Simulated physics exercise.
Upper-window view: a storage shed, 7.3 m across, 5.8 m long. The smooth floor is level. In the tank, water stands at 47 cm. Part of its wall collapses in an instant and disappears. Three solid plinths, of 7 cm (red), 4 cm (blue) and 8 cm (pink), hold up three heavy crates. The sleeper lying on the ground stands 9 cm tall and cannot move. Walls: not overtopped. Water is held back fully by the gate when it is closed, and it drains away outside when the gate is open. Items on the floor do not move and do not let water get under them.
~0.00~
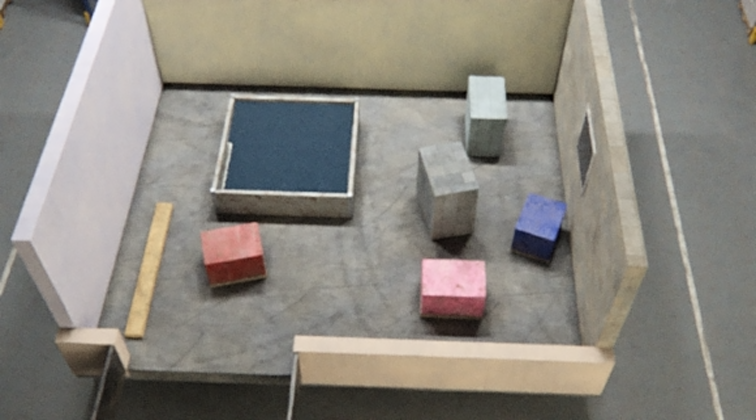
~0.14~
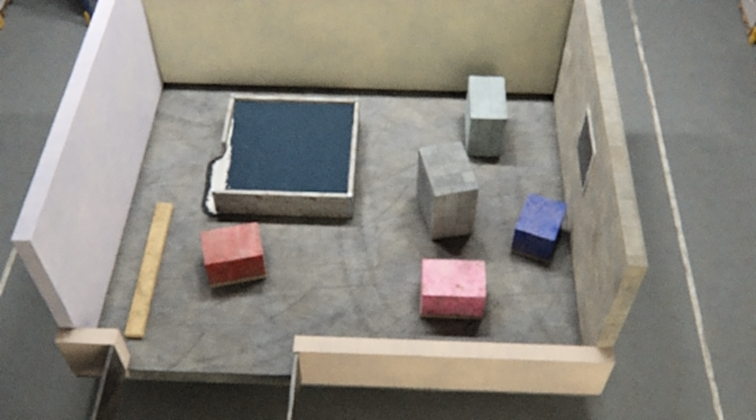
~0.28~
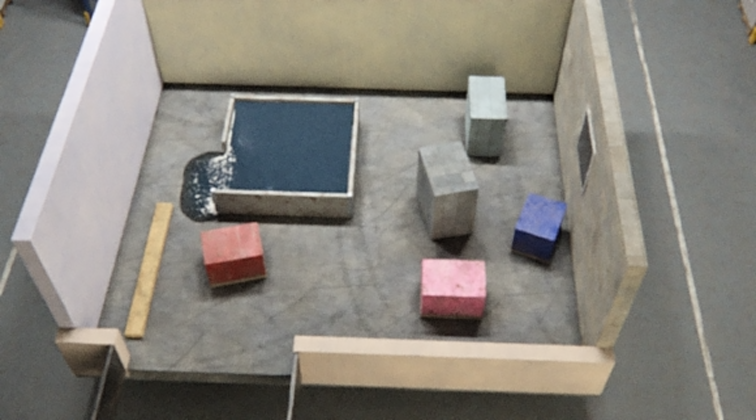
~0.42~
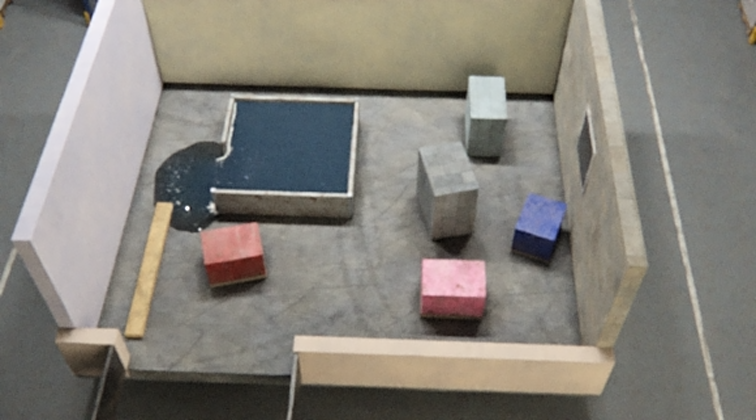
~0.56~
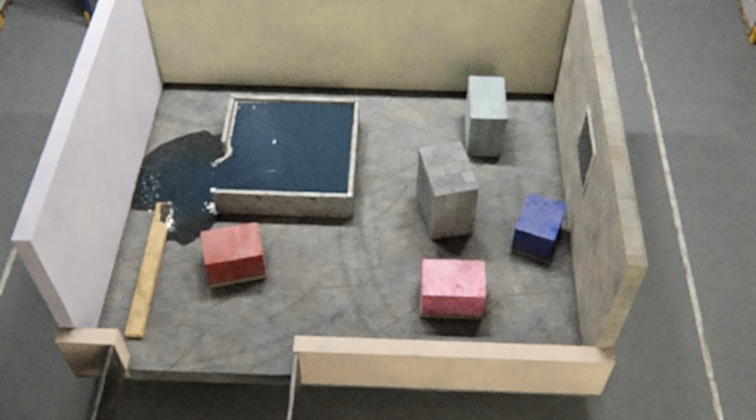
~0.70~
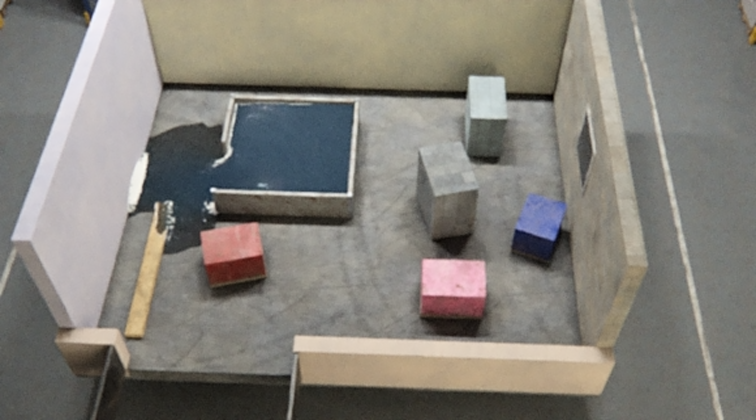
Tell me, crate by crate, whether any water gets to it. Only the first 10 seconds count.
Here it is: Red crate, no water gets to it; blue crate, water gets to it; pink crate, no water gets to it.
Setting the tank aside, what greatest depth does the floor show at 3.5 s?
Up to near 30 cm.
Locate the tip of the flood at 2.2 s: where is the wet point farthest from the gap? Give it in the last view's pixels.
That lands around (91, 353) in the last picture.
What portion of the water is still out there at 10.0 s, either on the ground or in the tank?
About 80 percent of the water remains.
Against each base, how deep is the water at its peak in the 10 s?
Red 4 cm, blue 7 cm, pink 4 cm at the peak.
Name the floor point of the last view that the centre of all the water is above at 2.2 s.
Around (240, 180) in the last picture.
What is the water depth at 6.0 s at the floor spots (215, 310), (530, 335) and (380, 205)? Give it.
The depths come out at 5, 0 and 0 centimetres, in the order listed.
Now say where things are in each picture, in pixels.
The tank at (289, 147) is whole and still, 47 cm deep, in the first frame.
The front is at (219, 160), 0.6 m from the gap at (224, 181); 0.2 m2 of floor is under water; 47 cm left at the back of the tank, in the second frame.
Water pours out at (224, 182) and has run 0.8 m, to (199, 160); deepest outside 20 cm, 47 cm at the tank's back, in the third frame.
The front is at (160, 174), 1.2 m from the gap at (224, 181); 1.5 m2 of floor is under water; 47 cm left at the back of the tank, in the fourth frame.
Water pours out at (224, 182) and has run 1.6 m, to (143, 163); deepest outside 24 cm, 47 cm at the tank's back, in the fifth frame.
Water pours out at (224, 181) and has run 1.8 m, to (148, 143); deepest outside 27 cm, 47 cm at the tank's back, in the sixth frame.
After 1.4 s water covers 15 % of the floor and is deepest (32 cm) near (132, 201); red plinth not reached, blue plinth not reached, pink plinth not reached.
After 2.2 s water covers 25 % of the floor and is deepest (32 cm) near (145, 193); red plinth reached, blue plinth not reached, pink plinth not reached.
After 3.5 s water covers 30 % of the floor and is deepest (30 cm) near (94, 342); red plinth reached, blue plinth not reached, pink plinth not reached.
After 6.0 s water covers 55 % of the floor and is deepest (17 cm) near (91, 353); red plinth reached, blue plinth not reached, pink plinth reached.
After 10.0 s water covers 80 % of the floor and is deepest (12 cm) near (91, 353); highest at the red plinth 4 cm, highest at the blue plinth 7 cm, highest at the pink plinth 4 cm.
